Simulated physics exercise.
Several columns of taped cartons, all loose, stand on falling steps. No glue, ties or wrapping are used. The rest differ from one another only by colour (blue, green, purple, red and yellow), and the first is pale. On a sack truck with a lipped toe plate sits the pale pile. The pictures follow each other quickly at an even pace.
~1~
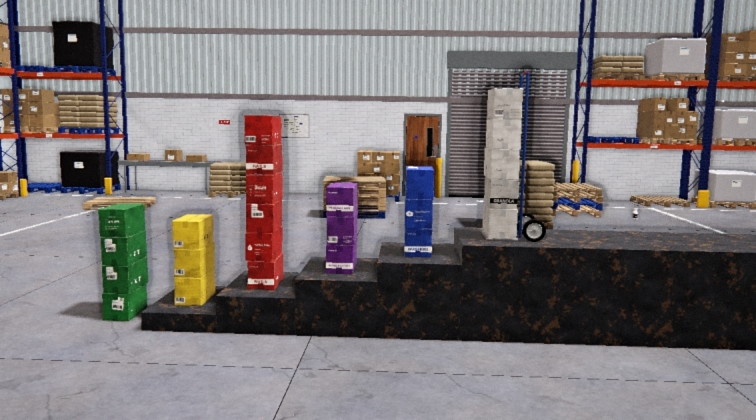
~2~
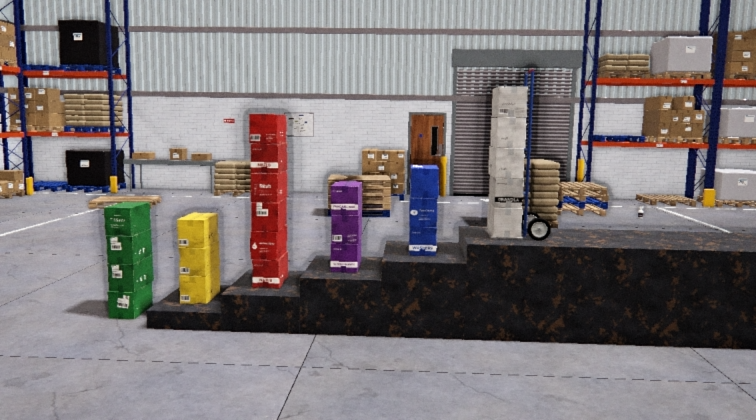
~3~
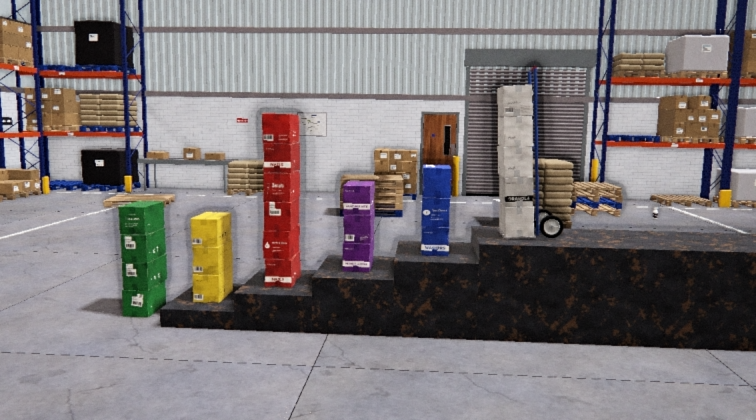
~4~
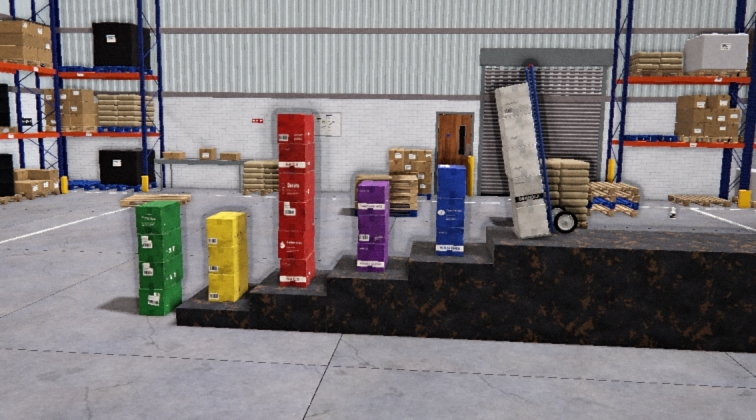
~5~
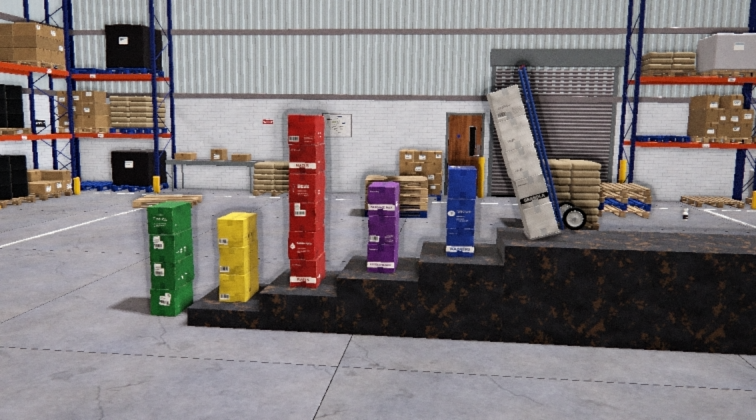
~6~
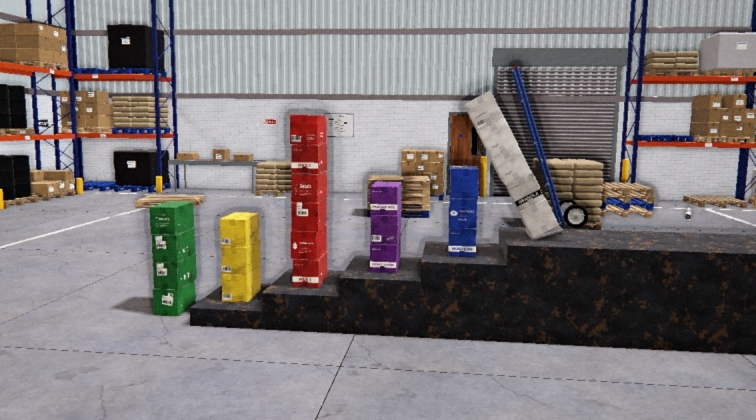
Pale stack of cartons on a sack truck rocking, then leaning left towards still blue, purple, red, yellow and green stacks.
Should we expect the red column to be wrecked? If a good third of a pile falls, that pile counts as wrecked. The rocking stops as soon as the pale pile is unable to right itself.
Yes, it is wrecked.
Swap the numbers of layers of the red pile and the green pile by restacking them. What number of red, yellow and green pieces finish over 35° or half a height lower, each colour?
Final count down: Red = 3; yellow = 3; green = 6.
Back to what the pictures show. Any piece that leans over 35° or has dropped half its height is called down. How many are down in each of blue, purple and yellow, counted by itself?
The counts are blue 2, purple 3, yellow 3.
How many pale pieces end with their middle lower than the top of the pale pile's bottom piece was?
Total: 5.
Shortly afterwards, 5 of the pale pile down; none of the 6 red cartons down (2 of 19 in all colours); top red carton a little from its place; top purple carton tilted clearly.
Next, 5 of the pale pile down; 6 of the 6 red cartons down (13 of 19 in all colours); top red carton on its side; top blue carton tilted steeply, some two heights lower.
In the end, 5 of the pale pile down; 6 of the 6 red cartons down (17 of 19 in all colours); top red carton upside down; top green carton on its side. From the last view, middles, top red carton near (36, 291), top green carton near (84, 293).
